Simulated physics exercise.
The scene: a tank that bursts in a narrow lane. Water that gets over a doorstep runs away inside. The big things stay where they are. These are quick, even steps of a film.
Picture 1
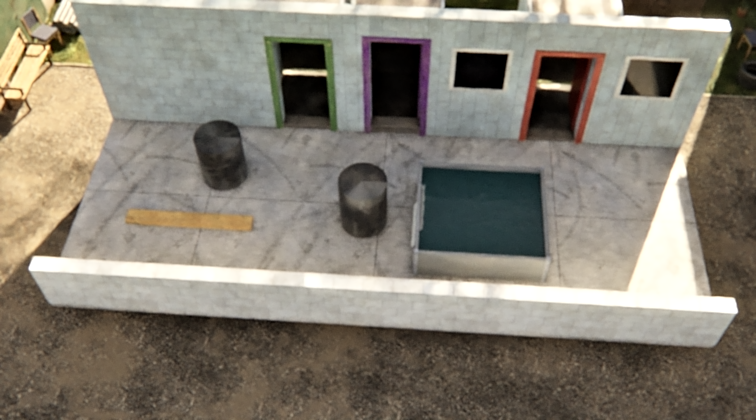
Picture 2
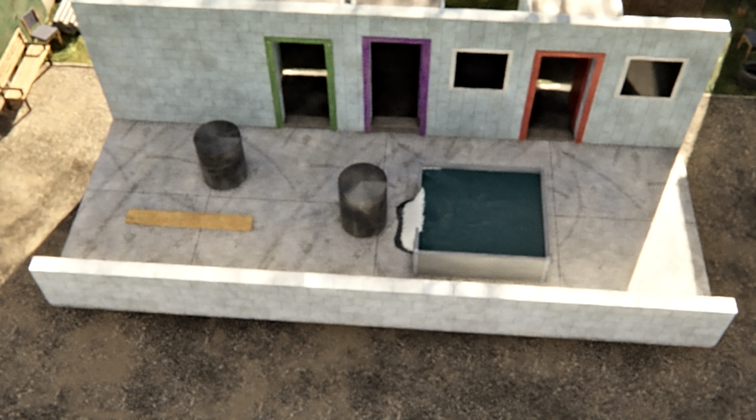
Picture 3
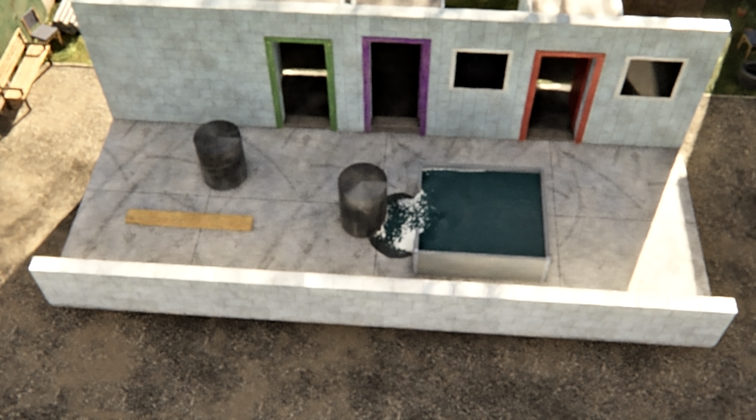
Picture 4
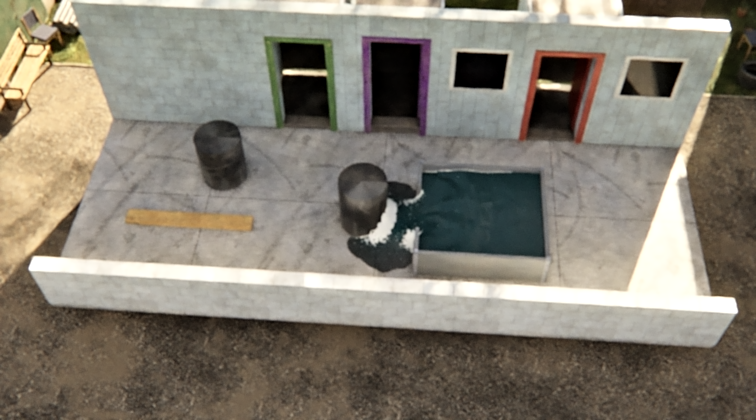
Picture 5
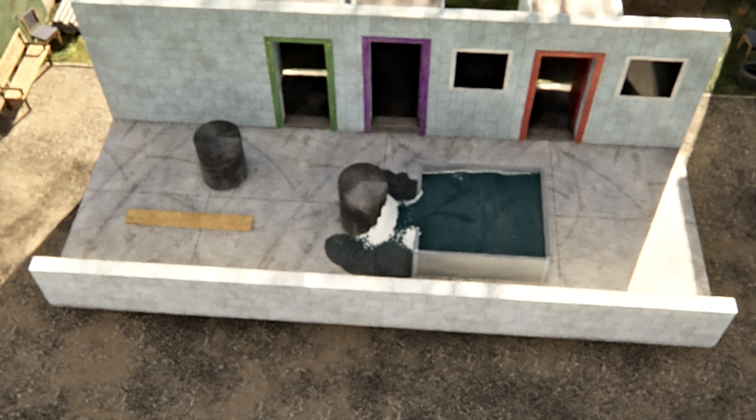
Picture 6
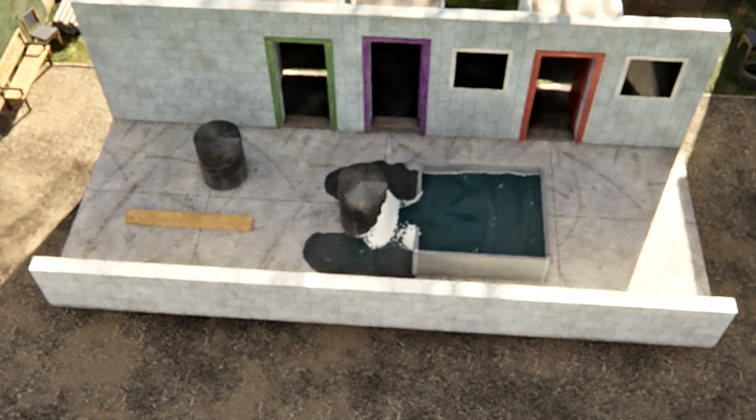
Dark teal water sits still in a rectangular tank on a walled concrete yard, then breaks out through its left side in a white, foamy burst. It spreads left across the floor, reaches the nearer dark barrel and splits around it, wetting the ground on both sides while the farther barrel stays put.
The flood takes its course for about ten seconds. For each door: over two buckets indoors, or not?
The red door holds within the limit; the green door holds within the limit; the purple door holds within the limit.
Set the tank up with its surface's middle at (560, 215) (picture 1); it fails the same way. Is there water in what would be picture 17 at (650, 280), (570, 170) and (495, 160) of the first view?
One after the other: Dry, clear, dry.
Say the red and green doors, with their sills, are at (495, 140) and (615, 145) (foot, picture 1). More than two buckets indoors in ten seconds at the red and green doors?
Red keeps below it, green holds.
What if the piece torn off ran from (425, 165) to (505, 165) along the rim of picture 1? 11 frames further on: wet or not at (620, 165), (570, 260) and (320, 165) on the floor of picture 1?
One after the other: Awash, no water, under water.
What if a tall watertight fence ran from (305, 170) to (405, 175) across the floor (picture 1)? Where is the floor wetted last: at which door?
I say the green one.
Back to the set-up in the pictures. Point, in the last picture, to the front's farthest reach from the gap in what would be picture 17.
At about (131, 287).
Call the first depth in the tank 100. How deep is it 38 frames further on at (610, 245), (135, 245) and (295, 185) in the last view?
Roughly 2, 10 and 6 per cent, in turn.
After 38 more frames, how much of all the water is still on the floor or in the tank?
I make it 84 per cent.
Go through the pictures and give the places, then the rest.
In the first frame, still water in the water tank at (481, 212).
In the second frame, water pours out at (419, 220) and has run to (410, 203).
In the third frame, the front is at a hidden place, out from the gap at (419, 221).
In the fourth frame, the front is at (353, 245), out from the gap at (419, 222).
In the fifth frame, the front is at (331, 250), out from the gap at (419, 222).
In the sixth frame, water pours out at (419, 221) and has run to (309, 255).
A moment on, water covers 20 % of the floor; the red door not reached, the green door wet at the sill, nothing in, the purple door wet at the sill, nothing in.
Next, water covers 30 % of the floor; the red door not reached, the green door wet at the sill, nothing in, the purple door wet at the sill, nothing in.
Then, water covers 55 % of the floor; the red door wet at the sill, nothing in, the green door under two buckets in, the purple door wet at the sill, nothing in.
Later, water covers 75 % of the floor; the red door wet at the sill, nothing in, the green door under two buckets in, the purple door wet at the sill, nothing in.
In the end, water covers 85 % of the floor; the red door wet at the sill, nothing in, the green door under two buckets in, the purple door wet at the sill, nothing in.
